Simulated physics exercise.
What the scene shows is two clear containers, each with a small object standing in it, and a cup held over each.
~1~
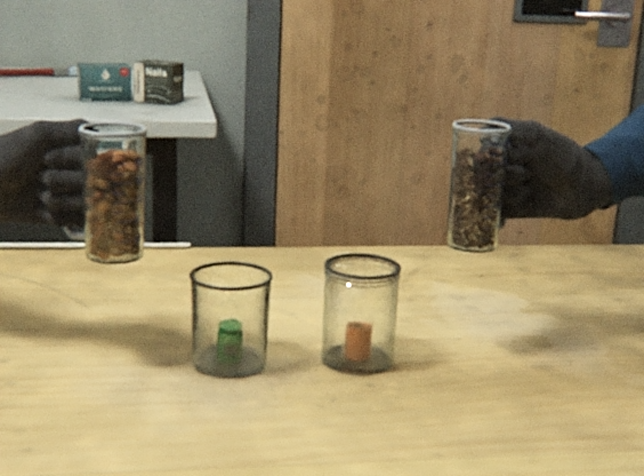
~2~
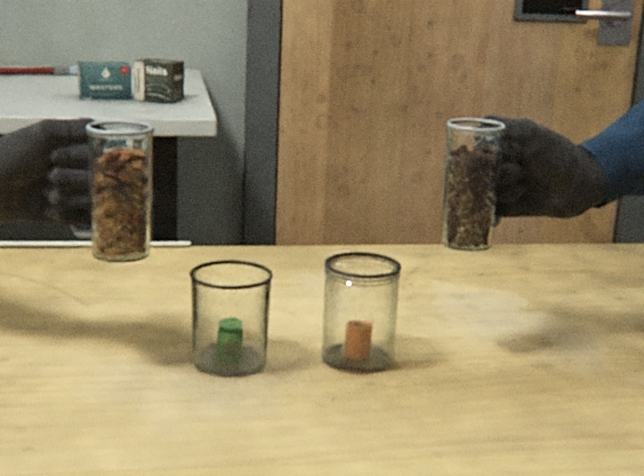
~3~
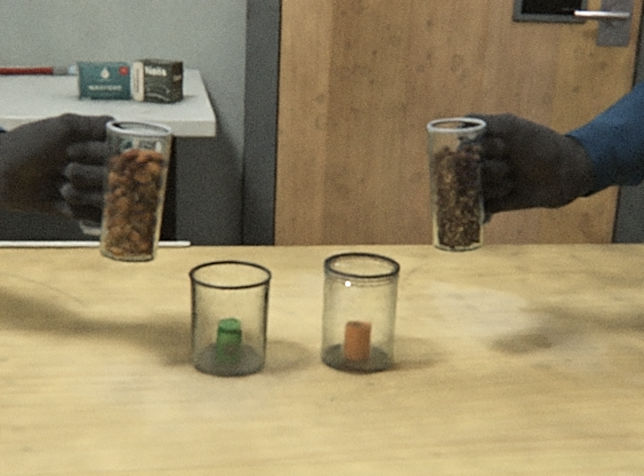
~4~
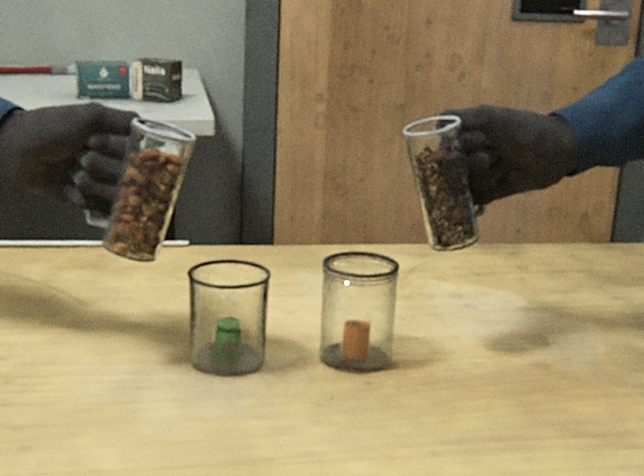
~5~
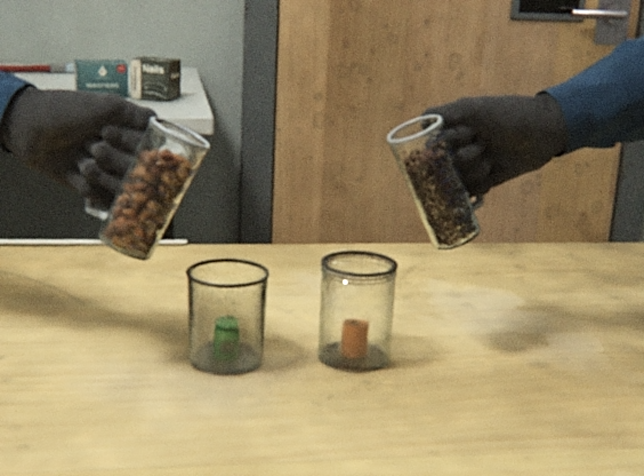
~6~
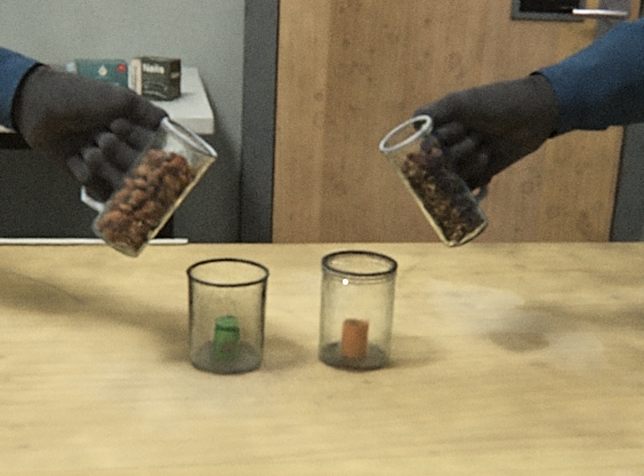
At the start, two gloved hands hold clear cups of brown and dark dry bits upright above two glass containers, one with a small green object inside, the other orange. The hands then move slightly inward, steadily tilting both cups toward each other, while the containers stay put.
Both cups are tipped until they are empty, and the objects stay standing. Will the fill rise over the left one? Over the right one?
You'll find the left thing completely covered and the right thing completely covered.
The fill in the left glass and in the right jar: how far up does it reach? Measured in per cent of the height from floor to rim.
Estimates: Left some 70; right some 55.
Then, 0.52 s later than the last frame, left glass empty, all of its cupful still in the cup; right jar empty, all of its cupful still in the cup.
Then, 1.08 s later than the last frame, left glass nearly empty, nearly all of its cupful still in the cup; right jar nearly empty, nearly all of its cupful still in the cup.
Then, 1.73 s later than the last frame, left glass two thirds full, none of its cupful still in the cup; right jar half full, none of its cupful still in the cup.
When it is over, left glass two thirds full (surface near (227, 299)), nothing beside it; right jar half full (surface near (357, 303)), nothing beside it; the left thing is covered; the right thing is covered.
